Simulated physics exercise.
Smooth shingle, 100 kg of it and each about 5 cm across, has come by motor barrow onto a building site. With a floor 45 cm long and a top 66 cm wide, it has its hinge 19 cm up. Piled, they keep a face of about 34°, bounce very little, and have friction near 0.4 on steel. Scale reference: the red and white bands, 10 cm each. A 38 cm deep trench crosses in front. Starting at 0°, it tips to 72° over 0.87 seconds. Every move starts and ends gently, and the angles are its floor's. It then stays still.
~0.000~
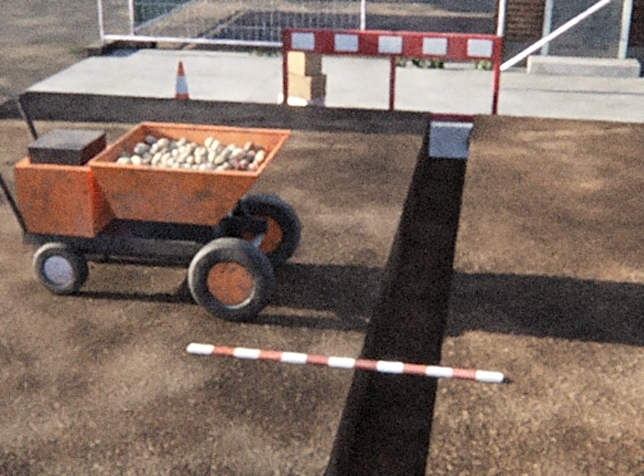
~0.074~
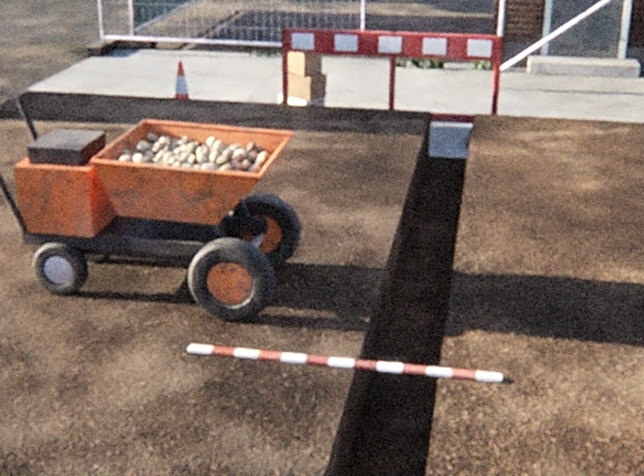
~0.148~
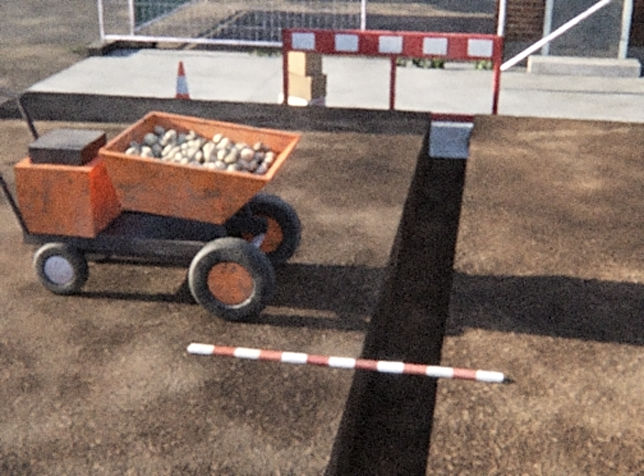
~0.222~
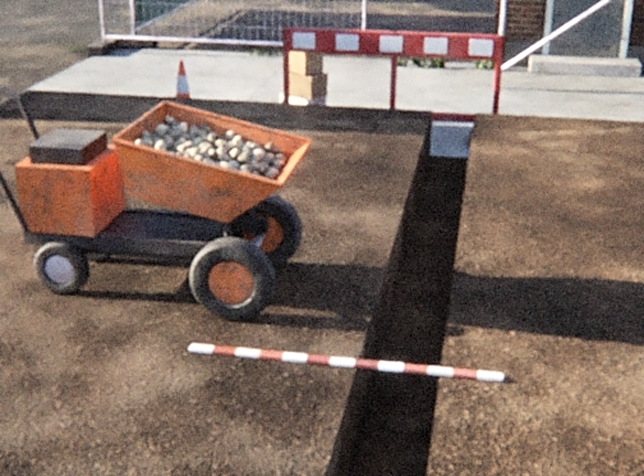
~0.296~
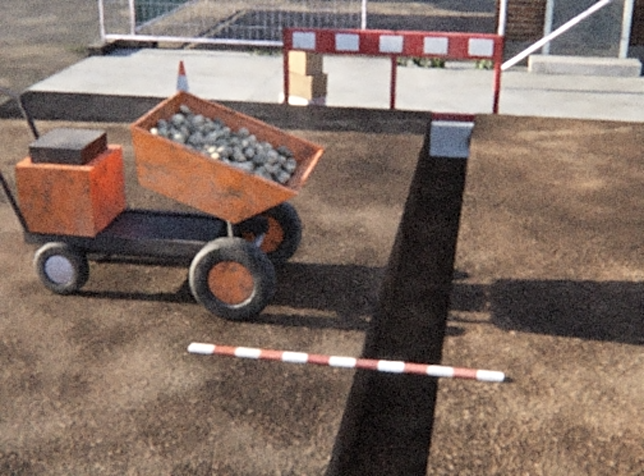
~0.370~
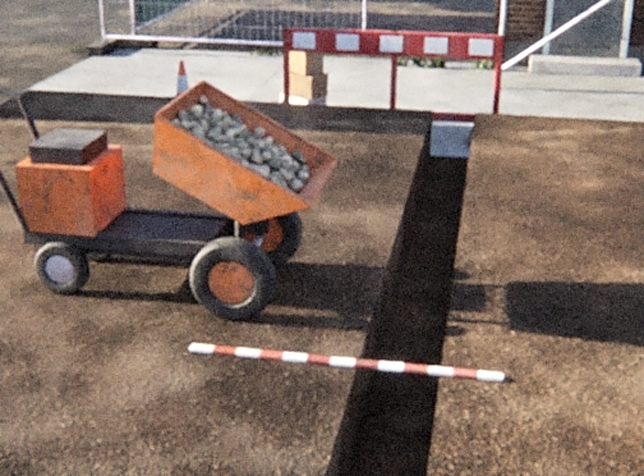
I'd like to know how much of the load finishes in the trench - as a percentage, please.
Somewhere near 97 per cent of it finishes in the trench.
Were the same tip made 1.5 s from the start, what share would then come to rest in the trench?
100 %.
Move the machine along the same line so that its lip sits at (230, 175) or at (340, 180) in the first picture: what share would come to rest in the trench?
Result: Close to 85 then close to 10 per cent.
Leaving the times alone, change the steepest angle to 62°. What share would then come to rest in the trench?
Roughly 95%.
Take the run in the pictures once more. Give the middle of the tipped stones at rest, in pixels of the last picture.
Around (415, 362).
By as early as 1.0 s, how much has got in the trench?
Some 50 per cent.
After 0.6 s the floor is at 61°; 100 % in the skip; the foremost stones are at (351, 219).
After 1.0 s the floor is at 72°; 49 % in the skip, 2 % short of the trench, 49 % in the trench; the foremost stones are at (445, 312).
After 1.3 s the floor is at 72°; 9 % in the skip, 2 % short of the trench, 85 % in the trench, 3 % past the trench; the foremost stones are at (532, 312).
After 3.3 s the floor is at 72°; 0 % in the skip, 97 % in the trench, 3 % past the trench; the foremost stones are at (596, 319).
